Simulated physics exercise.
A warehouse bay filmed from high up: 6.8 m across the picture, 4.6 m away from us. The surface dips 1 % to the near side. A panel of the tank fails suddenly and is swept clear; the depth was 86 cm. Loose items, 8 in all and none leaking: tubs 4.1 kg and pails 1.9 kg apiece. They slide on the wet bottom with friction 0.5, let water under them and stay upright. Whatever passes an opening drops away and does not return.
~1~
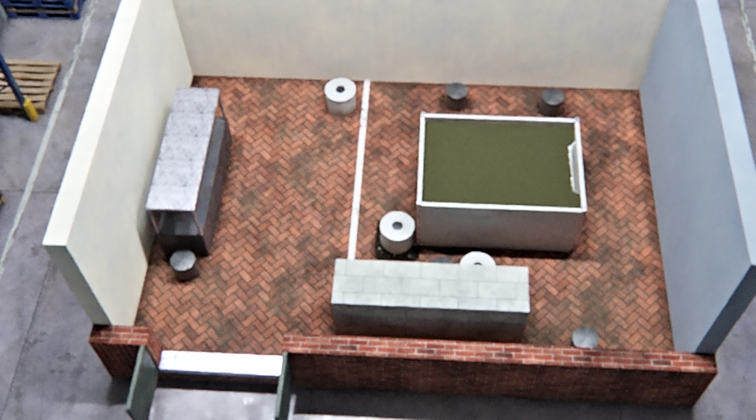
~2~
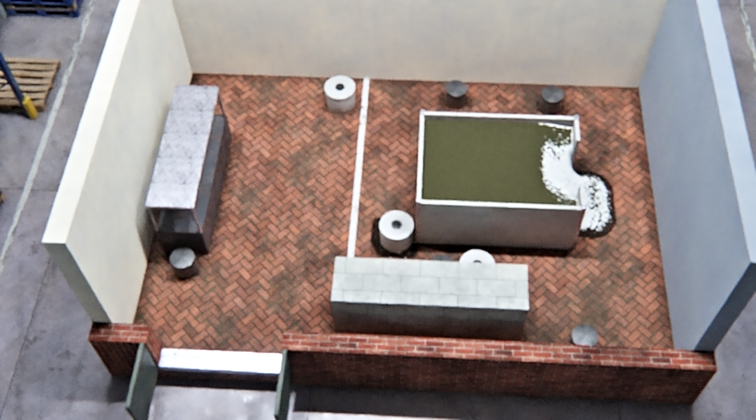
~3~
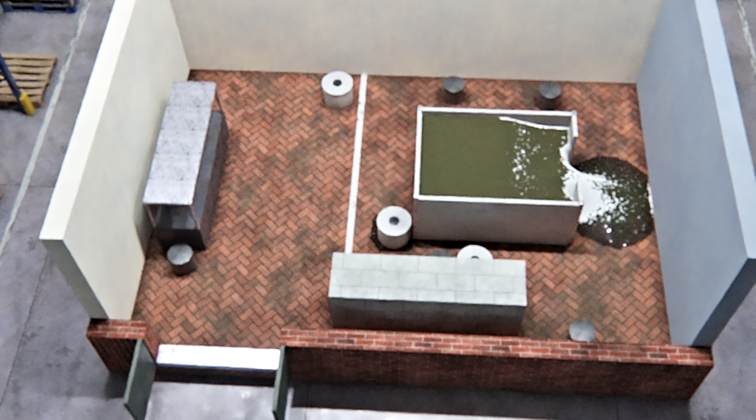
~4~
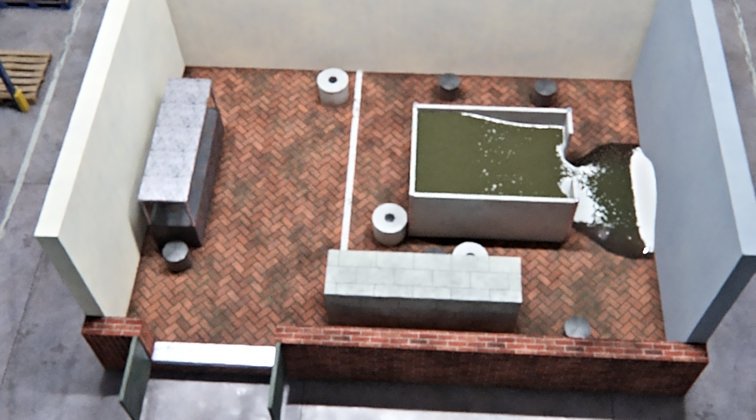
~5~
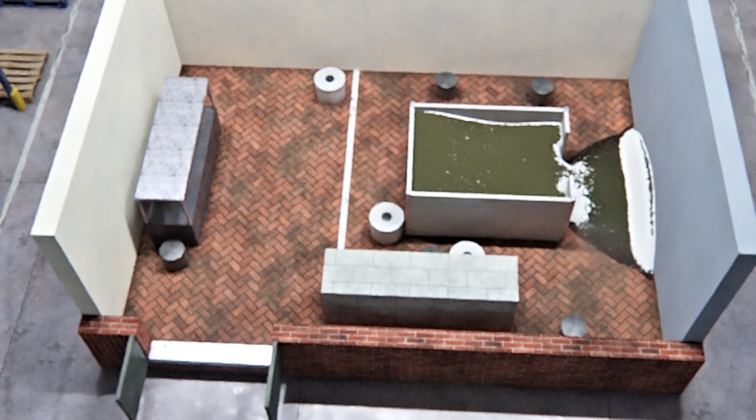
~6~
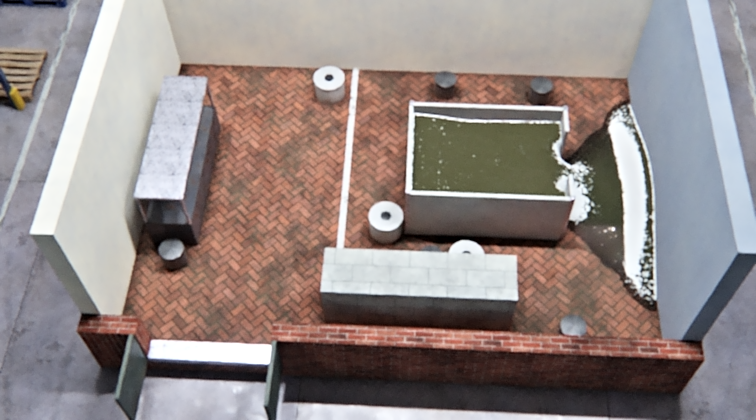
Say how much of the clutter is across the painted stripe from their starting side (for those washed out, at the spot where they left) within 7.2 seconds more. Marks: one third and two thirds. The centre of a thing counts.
Share: From one to two thirds.
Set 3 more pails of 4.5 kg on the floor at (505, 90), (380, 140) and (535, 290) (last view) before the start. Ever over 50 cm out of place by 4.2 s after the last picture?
In that order: Past it, past it, over.
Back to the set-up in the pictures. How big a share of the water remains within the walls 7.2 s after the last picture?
Some 96 per cent remains.
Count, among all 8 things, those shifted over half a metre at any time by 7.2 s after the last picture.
7 of them.
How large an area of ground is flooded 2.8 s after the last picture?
About 22 m2.
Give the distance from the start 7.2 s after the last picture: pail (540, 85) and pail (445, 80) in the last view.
In that order: 450 cm, 400 cm.
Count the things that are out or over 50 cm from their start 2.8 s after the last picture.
I count 4.
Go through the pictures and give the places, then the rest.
The first frame shows a tub at (397, 226), on the bottom; a pail at (585, 338) rests on the ground; water covers 2.8 m2; 0 of 8 have shifted.
The second frame shows a tub at (397, 225) rests on the ground; a pail at (585, 336) rests on the ground; 3.3 m2 under water; 0 of 8 have shifted.
The third frame shows a tub at (394, 221), on the bottom; a pail at (582, 331) rests on the ground; 4.1 m2 under water; 0 of 8 have shifted.
The fourth frame shows a tub at (390, 218), on the bottom; a pail at (578, 328) rests on the ground; 4.4 m2 under water; 0 of 8 have shifted.
The fifth frame shows a tub at (387, 217), on the bottom; a pail at (574, 327), on the bottom; water covers 4.7 m2; 0 of 8 have shifted.
The sixth frame shows a tub at (386, 216), on the bottom; a pail at (573, 326), on the bottom; 5.1 m2 under water; 0 of 8 have shifted.
Then, 0.9 s after the last picture 0 of 8 are over the mark; 0 afloat.
Then, 2.8 s after the last picture 1 of 8 are over the mark; 3 afloat.
Then, 4.8 s after the last picture 2 of 8 are over the mark; 7 afloat.
Then, 7.2 s after the last picture 3 of 8 are over the mark; 7 afloat.
